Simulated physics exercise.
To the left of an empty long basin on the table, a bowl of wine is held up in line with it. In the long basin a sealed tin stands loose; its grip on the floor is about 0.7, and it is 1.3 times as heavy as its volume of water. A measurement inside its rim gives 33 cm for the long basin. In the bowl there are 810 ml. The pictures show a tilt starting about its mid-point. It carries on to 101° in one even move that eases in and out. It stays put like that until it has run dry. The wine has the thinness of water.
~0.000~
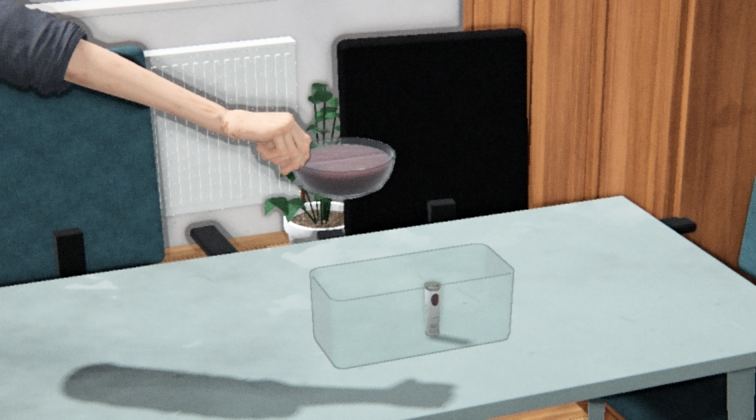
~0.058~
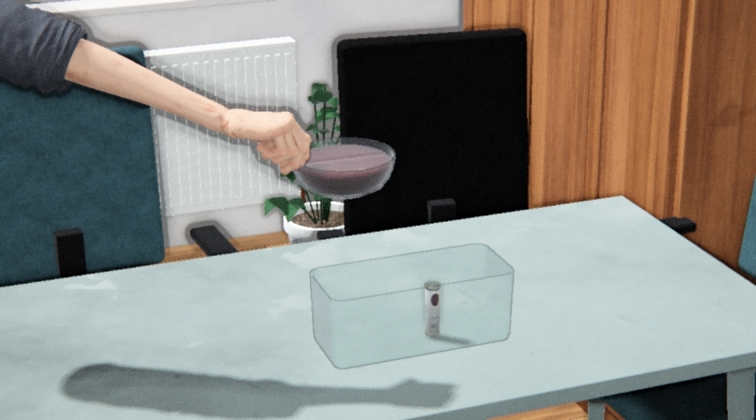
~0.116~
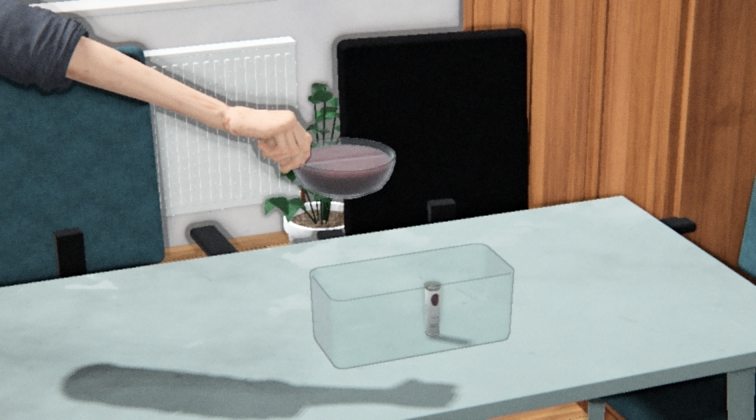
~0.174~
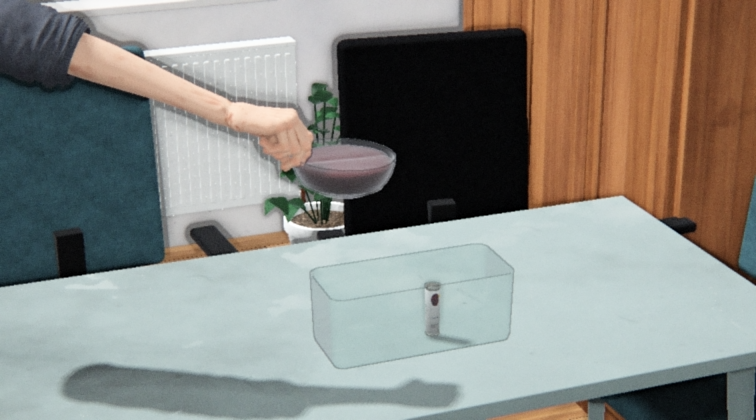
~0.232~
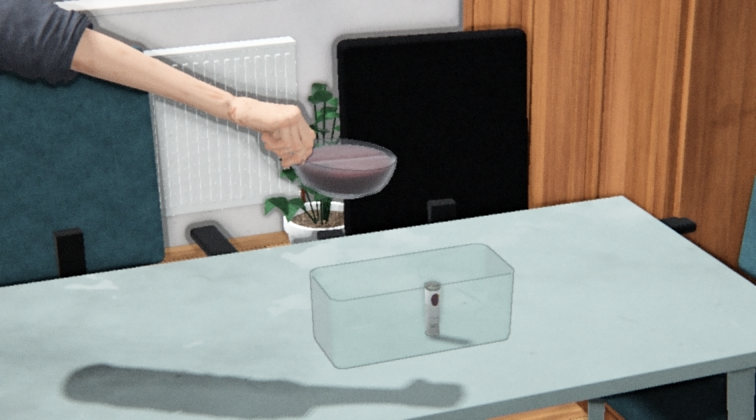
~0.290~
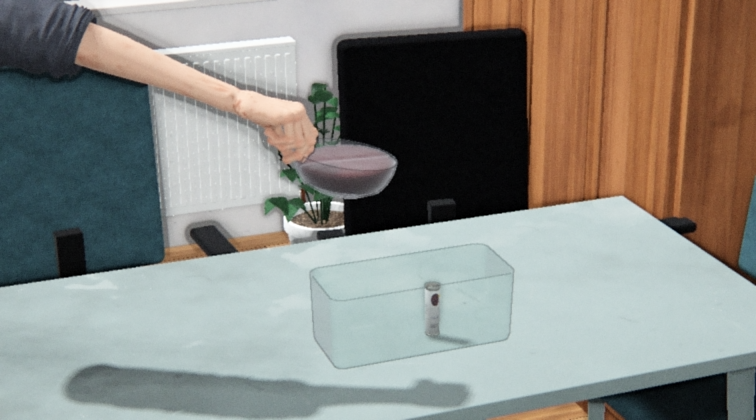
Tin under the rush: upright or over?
It stays vertical.
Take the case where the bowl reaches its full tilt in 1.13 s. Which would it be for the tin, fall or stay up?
So the tin will hold steady.
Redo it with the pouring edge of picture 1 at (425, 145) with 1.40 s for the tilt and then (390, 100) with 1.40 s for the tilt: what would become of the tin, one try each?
Run one: It tumbles. Run two: It does not tip.
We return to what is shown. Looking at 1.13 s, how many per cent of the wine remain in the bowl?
Roughly 2 per cent.
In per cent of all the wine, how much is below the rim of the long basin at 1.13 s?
Near 90 per cent of the total.
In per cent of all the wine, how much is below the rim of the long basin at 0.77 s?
22 %, give or take.
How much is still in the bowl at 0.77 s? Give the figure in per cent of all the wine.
About 36 per cent.
After 0.77 s the tilt is 59° and 35 per cent is still to pour; the tin stands where it began.
After 1.13 s the tilt is 92° and 2 per cent is still to pour; the tin stands where it began.
After 1.50 s the tilt is 101° and 0 per cent is still to pour; the tin stands where it began.
After 1.90 s the tilt is 101° and 0 per cent is still to pour; the tin stands where it began.
In the end the tin stands where it began.
